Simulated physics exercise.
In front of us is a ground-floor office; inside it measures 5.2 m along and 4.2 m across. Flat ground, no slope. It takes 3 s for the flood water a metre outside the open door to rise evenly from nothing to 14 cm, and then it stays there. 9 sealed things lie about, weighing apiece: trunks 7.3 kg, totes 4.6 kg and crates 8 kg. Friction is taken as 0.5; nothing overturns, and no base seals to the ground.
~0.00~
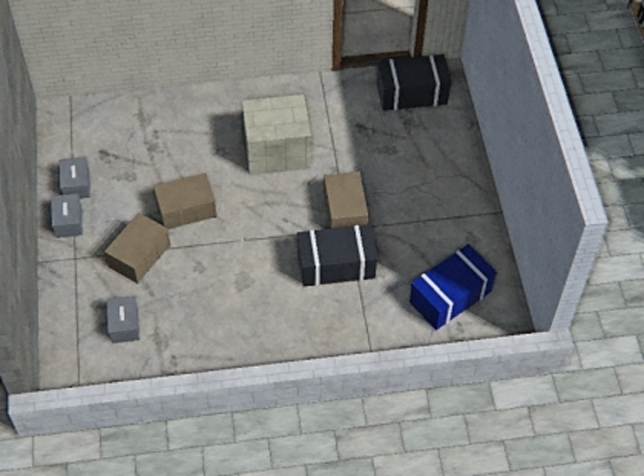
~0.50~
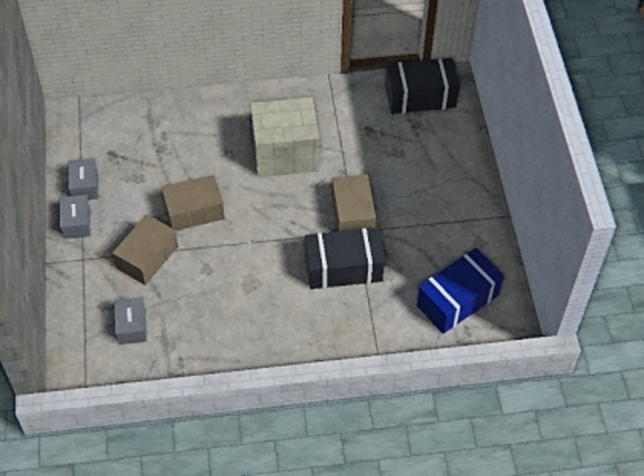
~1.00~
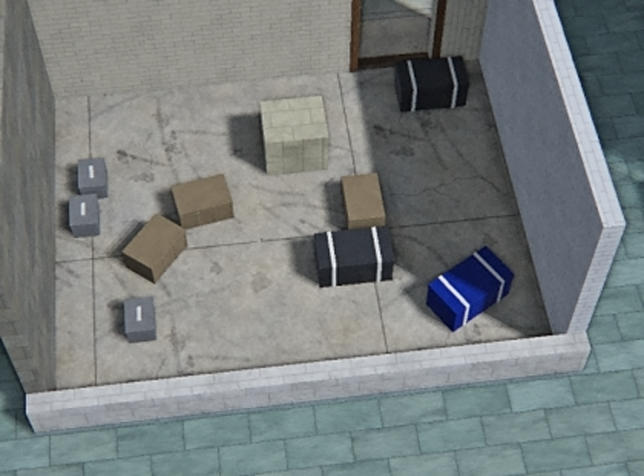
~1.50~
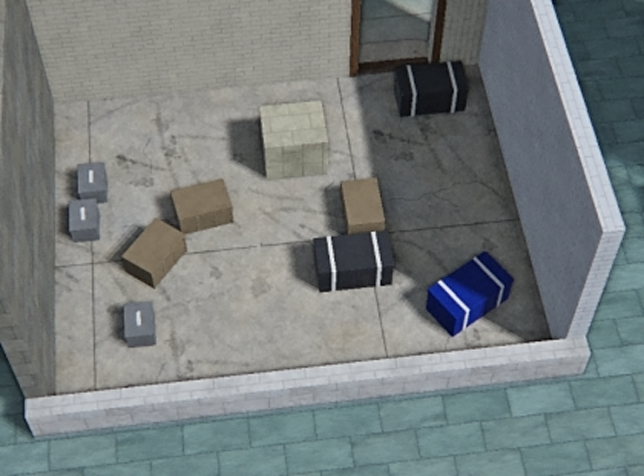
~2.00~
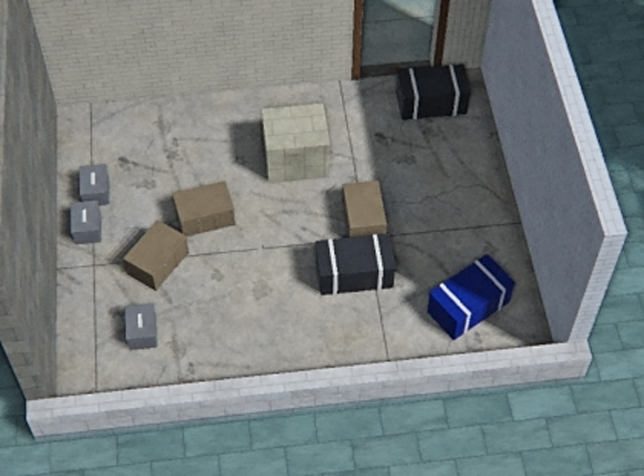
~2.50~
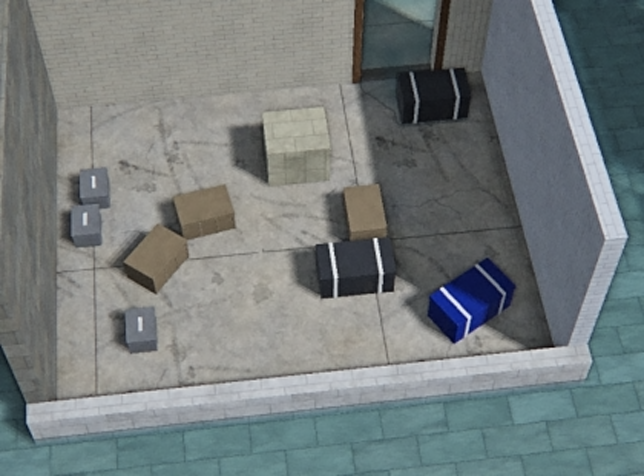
Ground-floor office seen from above, with trunks, crates and grey totes staying still as paving outside turns from grey to blue-green.
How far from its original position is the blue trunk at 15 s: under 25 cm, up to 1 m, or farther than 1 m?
Result: A long trip.
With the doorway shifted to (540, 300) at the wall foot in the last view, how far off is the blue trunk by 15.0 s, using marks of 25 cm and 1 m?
Outcome - blue trunk: Well off.
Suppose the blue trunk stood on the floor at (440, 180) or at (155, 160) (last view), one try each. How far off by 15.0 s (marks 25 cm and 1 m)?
Goes far off, then hardly budges.
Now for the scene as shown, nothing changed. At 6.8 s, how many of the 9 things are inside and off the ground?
2.
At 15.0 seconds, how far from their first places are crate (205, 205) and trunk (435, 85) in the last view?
5 cm and 350 cm respectively.
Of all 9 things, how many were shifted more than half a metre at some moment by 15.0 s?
The count comes to 4.
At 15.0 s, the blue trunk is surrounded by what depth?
Roughly 7 cm deep.
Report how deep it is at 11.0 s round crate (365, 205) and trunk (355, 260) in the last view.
3 and 4 cm.
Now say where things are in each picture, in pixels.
The blue trunk at (454, 277) rests on the ground; water covers 0.0 m2; 0 of 9 have shifted, in the first frame.
The blue trunk at (462, 281) rests on the ground; 0.0 m2 under water; 0 of 9 have shifted, in the second frame.
The blue trunk at (471, 279), on the bottom; water covers 0.0 m2; 0 of 9 have shifted, in the third frame.
The blue trunk at (471, 284), on the bottom; 0.0 m2 under water; 0 of 9 have shifted, in the fourth frame.
The blue trunk at (473, 287) rests on the ground; water covers 0.0 m2; 0 of 9 have shifted, in the fifth frame.
The blue trunk at (473, 291), on the bottom; 0.2 m2 under water; 0 of 9 have shifted, in the sixth frame.
After 3.5 s the blue trunk is near (473, 291), 0.0 m from its start, aground; 0 afloat.
After 6.8 s the blue trunk is near (496, 329), 0.5 m from its start, afloat; 2 afloat.
After 11.0 s the blue trunk is near (419, 338), 0.8 m from its start, afloat; 3 afloat.
After 15.0 s the blue trunk is near (119, 359), 3.7 m from its start, afloat; 6 afloat.
